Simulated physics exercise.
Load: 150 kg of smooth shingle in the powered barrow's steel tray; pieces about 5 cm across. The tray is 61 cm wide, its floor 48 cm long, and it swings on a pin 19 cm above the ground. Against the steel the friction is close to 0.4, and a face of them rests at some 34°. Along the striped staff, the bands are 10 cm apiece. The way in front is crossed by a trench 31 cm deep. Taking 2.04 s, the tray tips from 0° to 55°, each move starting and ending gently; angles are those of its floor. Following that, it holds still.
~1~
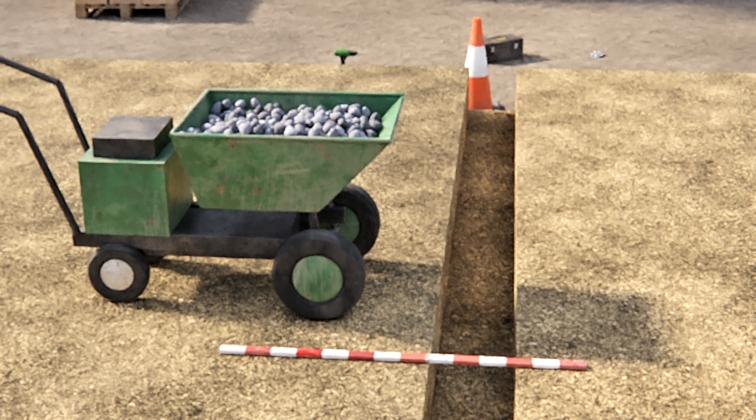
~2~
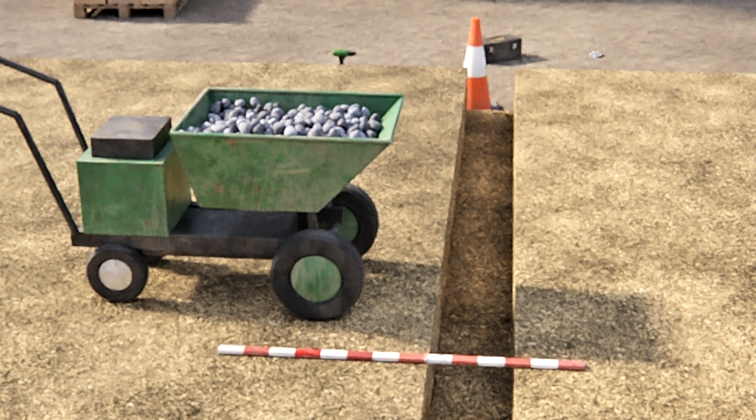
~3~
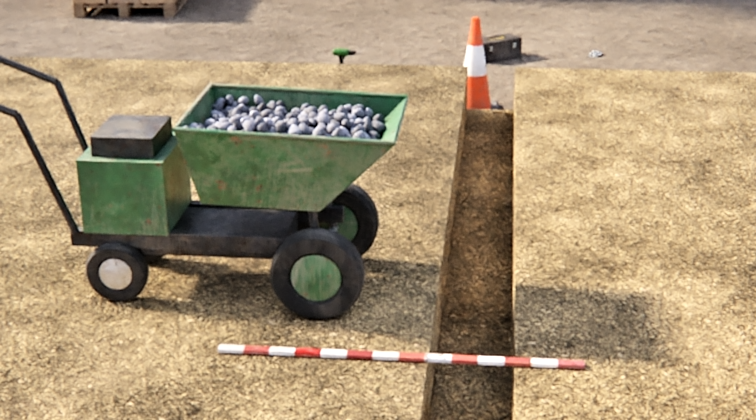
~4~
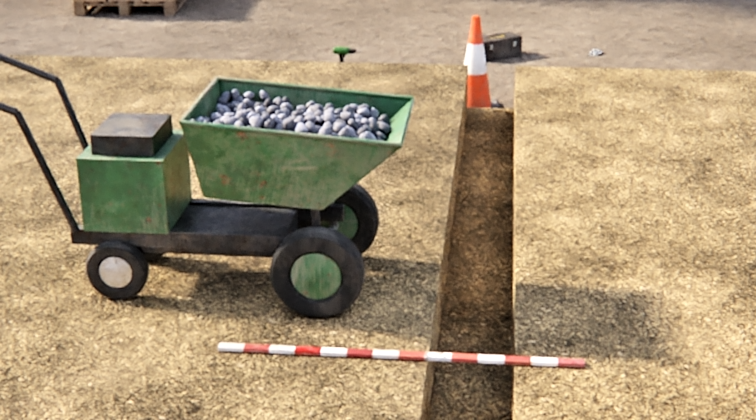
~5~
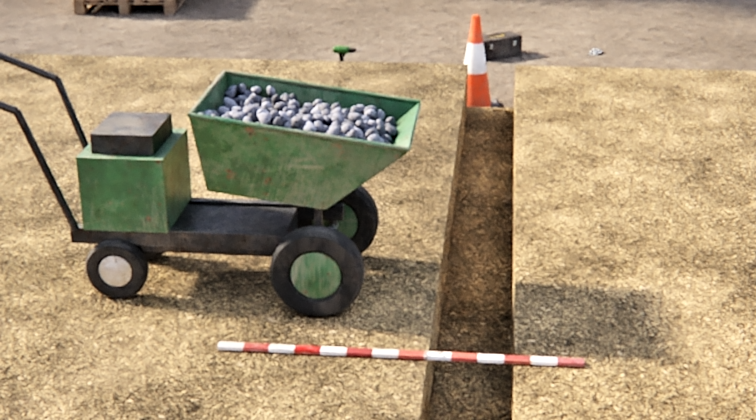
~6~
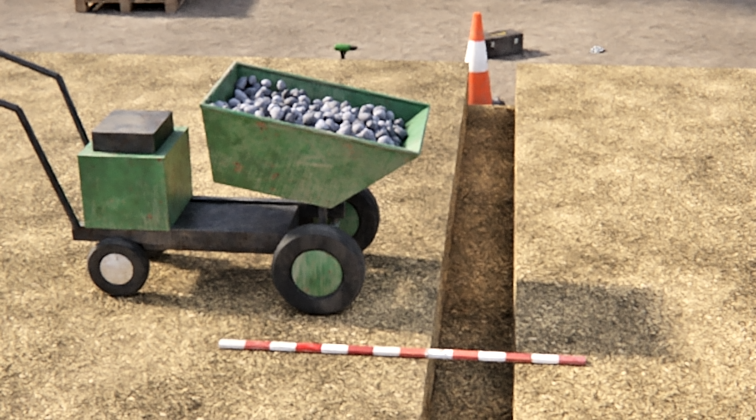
The footage shows a green wheeled cart with a tray of grey stones standing left of a narrow trench, near an orange-and-white cone and a red-and-white striped staff, as the tray gradually tilts, its left end rising.
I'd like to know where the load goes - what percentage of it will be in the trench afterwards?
I would put it at about 50 per cent.
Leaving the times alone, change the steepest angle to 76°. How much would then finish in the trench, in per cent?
In that case around 60 percent.
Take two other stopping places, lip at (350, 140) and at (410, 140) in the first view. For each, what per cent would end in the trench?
First place roughly 75%, second roughly 35%.
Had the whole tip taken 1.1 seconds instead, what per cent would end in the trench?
In that case, around 45%.
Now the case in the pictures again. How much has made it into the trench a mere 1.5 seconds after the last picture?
I'd say near 10 per cent at that time.
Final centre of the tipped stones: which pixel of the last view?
Somewhere around (505, 328) in the last picture.
Then, 0.9 s after the last picture the floor is at 46°, 100 % in the tray; the foremost stones are at (480, 217).
Then, 1.5 s after the last picture the floor is at 55°, 76 % in the tray, 12 % in the trench, 12 % past the trench; the foremost stones are at (590, 295).
Then, 1.9 s after the last picture the floor is at 55°, 54 % in the tray, 18 % in the trench, 28 % past the trench; the foremost stones are at (660, 300).
Then, 3.8 s after the last picture the floor is at 55°, 18 % in the tray, 50 % in the trench, 32 % past the trench; the foremost stones are at (702, 310).
